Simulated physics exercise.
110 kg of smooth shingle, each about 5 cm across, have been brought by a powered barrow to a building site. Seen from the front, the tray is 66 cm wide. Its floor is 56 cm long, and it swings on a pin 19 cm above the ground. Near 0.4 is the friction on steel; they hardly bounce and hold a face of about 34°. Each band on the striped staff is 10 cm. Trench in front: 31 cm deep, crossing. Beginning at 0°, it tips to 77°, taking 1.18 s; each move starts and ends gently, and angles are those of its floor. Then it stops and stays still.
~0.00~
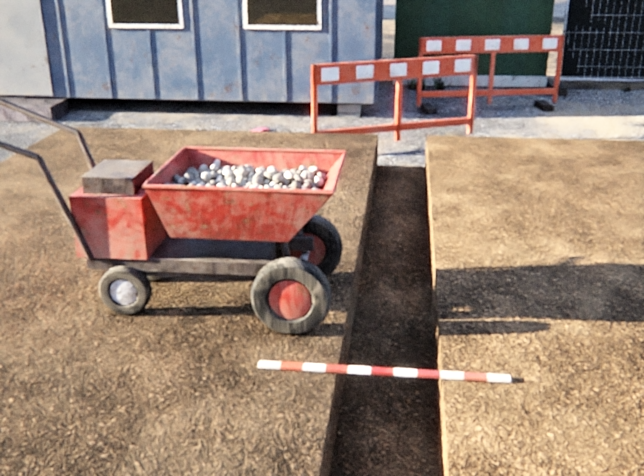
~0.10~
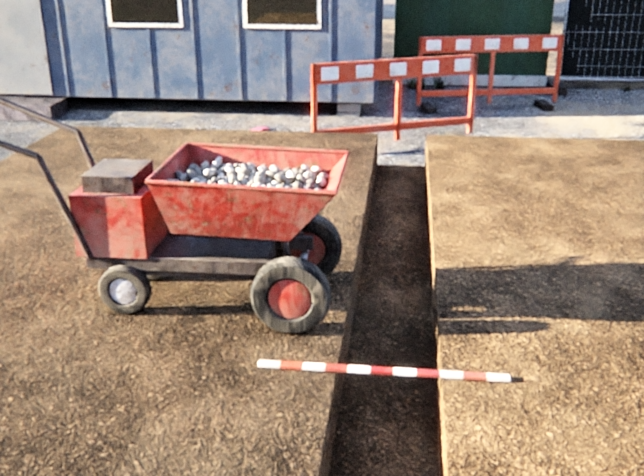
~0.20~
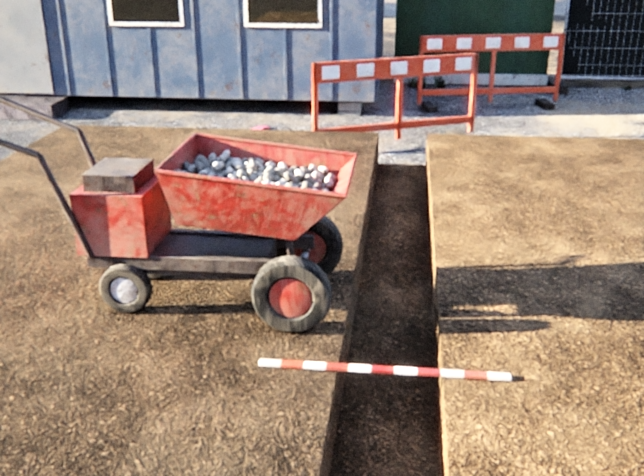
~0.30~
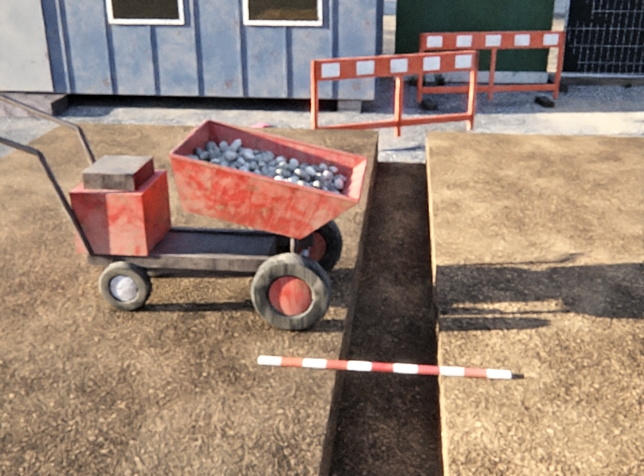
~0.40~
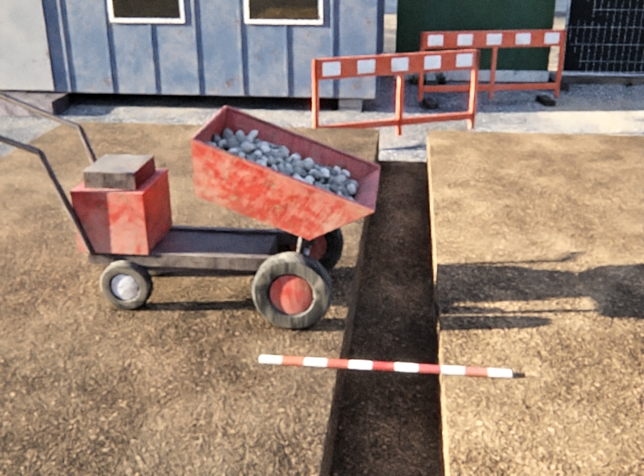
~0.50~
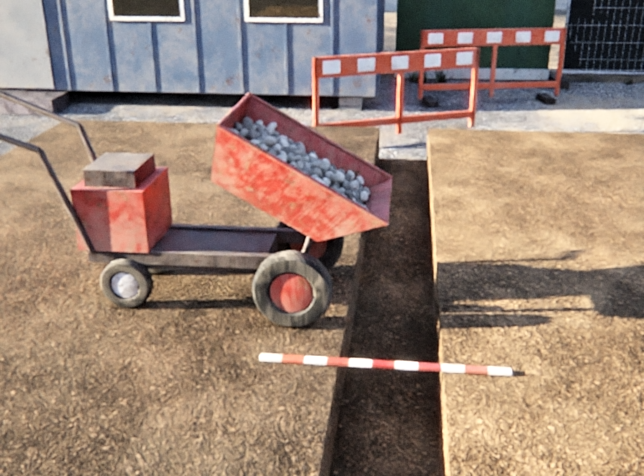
A red tray of grey stones on a small powered barrow, standing at the left of a building site seen from slightly above, starts level and tilts steadily toward the right. A narrow dark trench crosses the brown ground beside it, with a red-and-white staff laid across, orange barriers and a blue cabin behind. The tray's left end rises and its right lip lowers, while the barrow and camera stay still.
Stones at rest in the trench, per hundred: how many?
Approx. 39 %.
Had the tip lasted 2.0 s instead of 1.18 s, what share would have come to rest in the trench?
45 %.
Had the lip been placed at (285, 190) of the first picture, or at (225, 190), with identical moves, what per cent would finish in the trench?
I'd expect some 95 per cent, then some 85.
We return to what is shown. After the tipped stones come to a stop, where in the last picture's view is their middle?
Around (465, 301).
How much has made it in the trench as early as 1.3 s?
20 per cent or so by then.
After 0.9 s the floor is at 65°; 100 % in the tray; the foremost stones are at (422, 260).
After 1.3 s the floor is at 77°; 34 % in the tray, 20 % in the trench, 47 % past the trench; the foremost stones are at (549, 300).
After 1.6 s the floor is at 77°; 4 % in the tray, 33 % in the trench, 63 % past the trench; the foremost stones are past the picture's edge.
After 3.6 s the floor is at 77°; 0 % in the tray, 39 % in the trench, 61 % past the trench; the foremost stones are past the picture's edge.
